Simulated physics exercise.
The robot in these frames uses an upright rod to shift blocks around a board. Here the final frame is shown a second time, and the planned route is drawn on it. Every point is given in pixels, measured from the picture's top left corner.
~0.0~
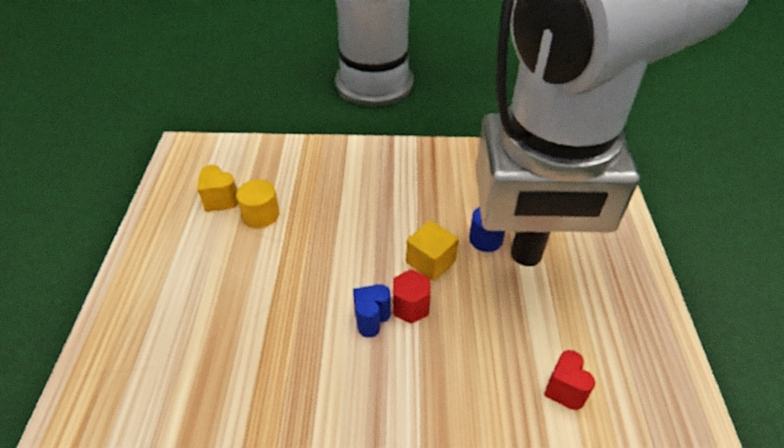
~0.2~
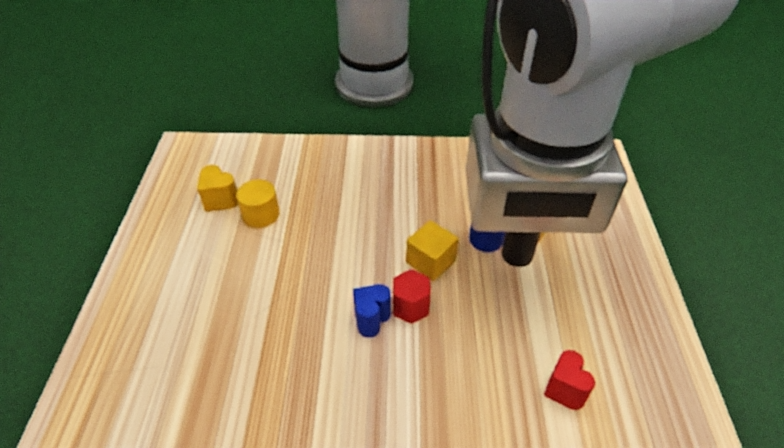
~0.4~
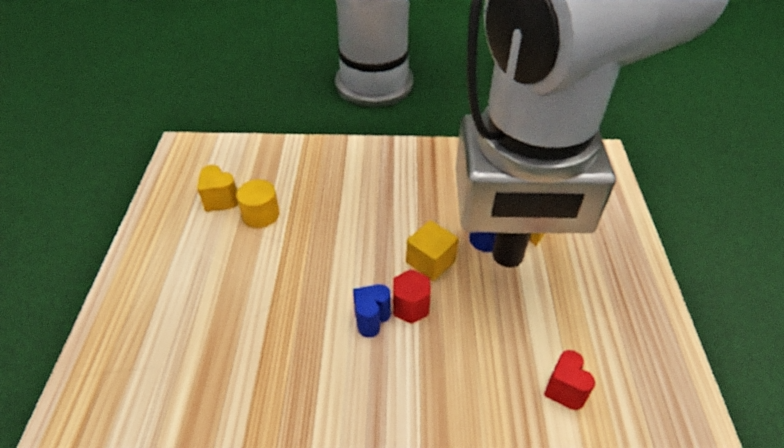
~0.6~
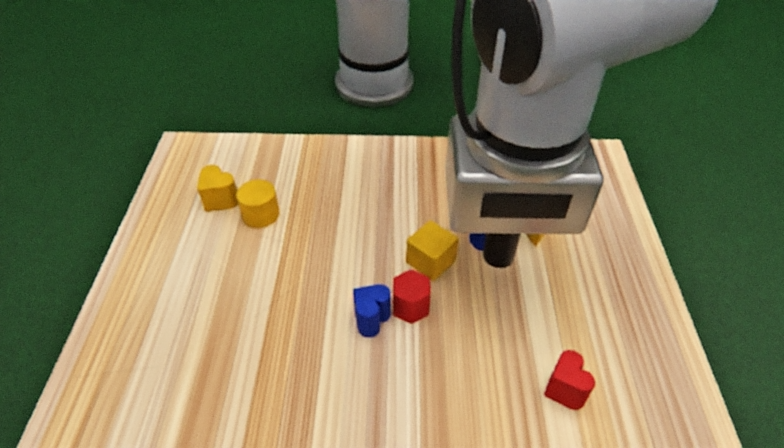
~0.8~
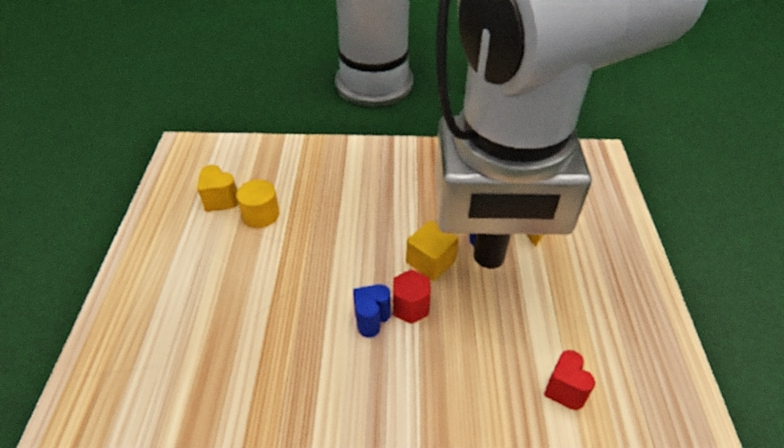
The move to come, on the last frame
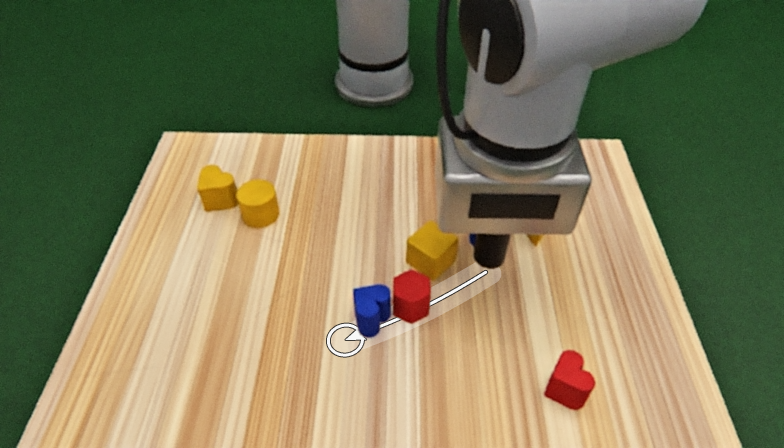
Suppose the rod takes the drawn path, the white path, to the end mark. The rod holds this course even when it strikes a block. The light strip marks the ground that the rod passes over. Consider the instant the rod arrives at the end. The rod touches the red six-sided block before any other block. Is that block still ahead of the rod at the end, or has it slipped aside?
The rod still has the red six-sided block in front of it when the path ends.
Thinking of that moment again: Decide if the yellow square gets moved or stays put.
Left in place.
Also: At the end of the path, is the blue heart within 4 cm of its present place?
My answer is no.
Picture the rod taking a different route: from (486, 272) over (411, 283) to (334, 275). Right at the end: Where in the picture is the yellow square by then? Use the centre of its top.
Its top centre is at about (411, 232).
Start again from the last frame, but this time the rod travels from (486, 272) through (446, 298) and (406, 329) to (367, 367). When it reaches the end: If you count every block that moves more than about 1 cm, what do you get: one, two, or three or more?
Most likely two.
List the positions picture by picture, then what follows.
In the first picture, rod tip (526, 255); block tops, blue heart (371, 298); red six-sided block (412, 285); yellow square (433, 238).
In the second picture, rod (517, 255); blocks unchanged.
In the third picture, rod (508, 256); blocks unchanged.
In the fourth picture, rod (498, 256); blocks unchanged.
In the fifth picture, rod (489, 257); blue heart (371, 298); red six-sided block (412, 285); yellow square (433, 238).
Path on the board, from (486, 272) through (422, 308) to (345, 340).
The first path, step by step. One third of the way, rod (445, 282); nothing pushed yet.
Two thirds of the way, rod (397, 305); blue heart (319, 314); red six-sided block (361, 305).
At the end, rod (344, 325); blue heart (261, 327), turned 25° clockwise; red six-sided block (305, 325); yellow square in place.
